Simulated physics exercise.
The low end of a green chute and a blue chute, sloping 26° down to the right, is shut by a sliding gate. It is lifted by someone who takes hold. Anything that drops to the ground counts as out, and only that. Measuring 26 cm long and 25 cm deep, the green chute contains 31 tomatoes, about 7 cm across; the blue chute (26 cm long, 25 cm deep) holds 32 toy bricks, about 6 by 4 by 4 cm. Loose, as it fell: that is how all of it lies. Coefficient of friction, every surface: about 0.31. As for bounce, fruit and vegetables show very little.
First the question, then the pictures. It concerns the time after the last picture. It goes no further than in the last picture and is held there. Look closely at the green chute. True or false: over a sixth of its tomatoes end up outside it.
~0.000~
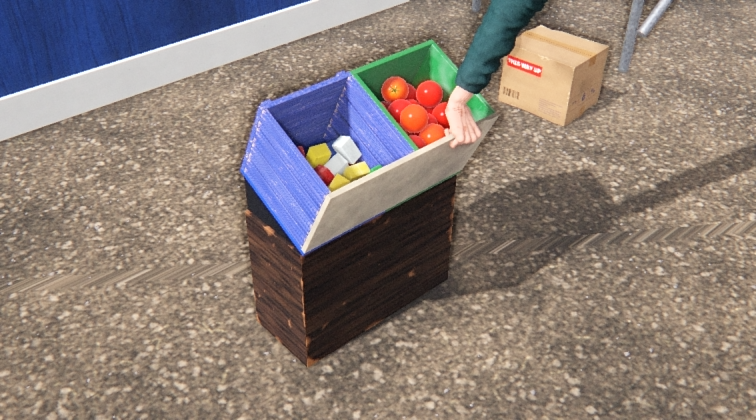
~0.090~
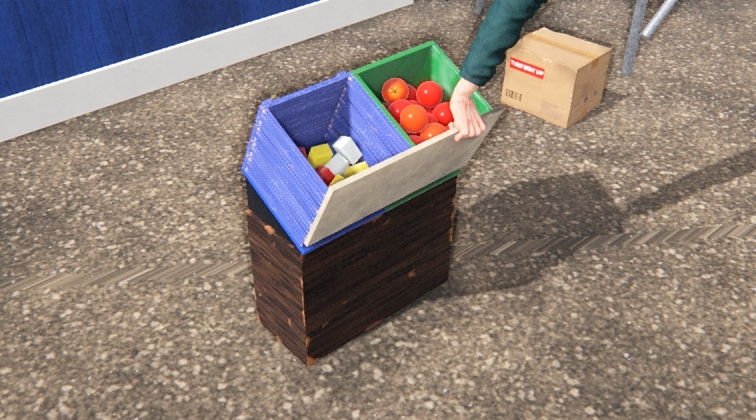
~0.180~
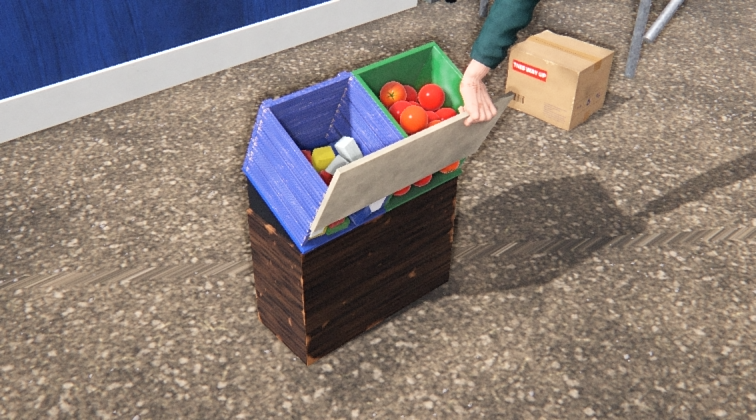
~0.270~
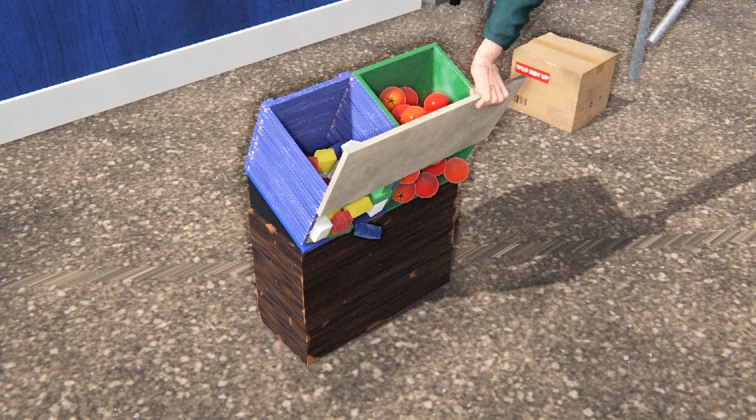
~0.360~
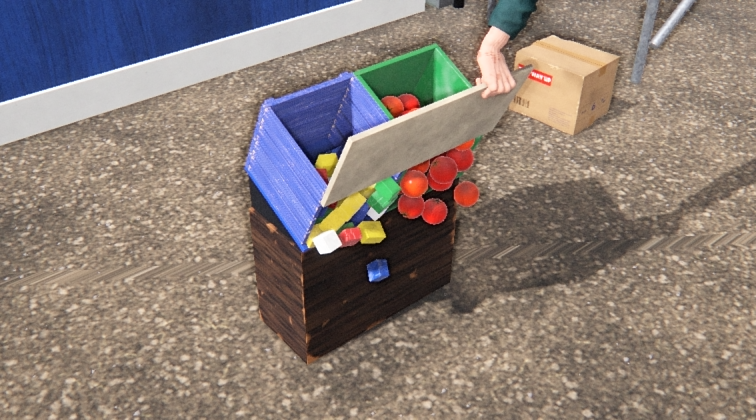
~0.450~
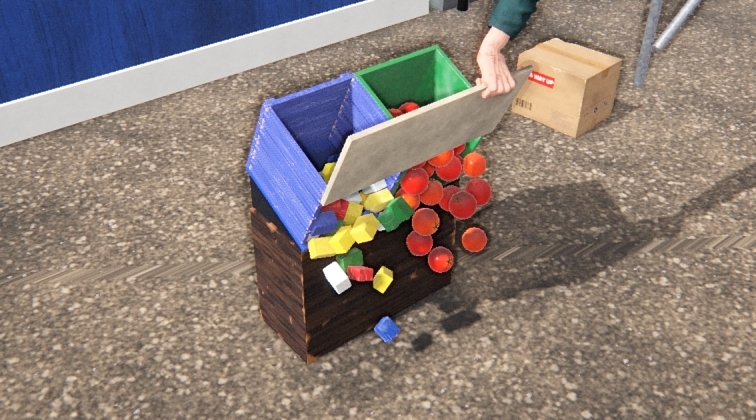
True.
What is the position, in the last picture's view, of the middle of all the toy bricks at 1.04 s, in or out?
Middle approx. (389, 384).
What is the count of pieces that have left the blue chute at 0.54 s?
About: Blue chute 12.
After 0.54 s, 11 of 31 out of the green chute and 11 of 32 out of the blue chute.
After 0.66 s, 16 of 31 out of the green chute and 21 of 32 out of the blue chute.
After 0.83 s, 27 of 31 out of the green chute and 29 of 32 out of the blue chute.
Outcome (at 1.04 s), 31 of 31 out of the green chute and 32 of 32 out of the blue chute. Asked share, 31 of 31, 100 per cent.
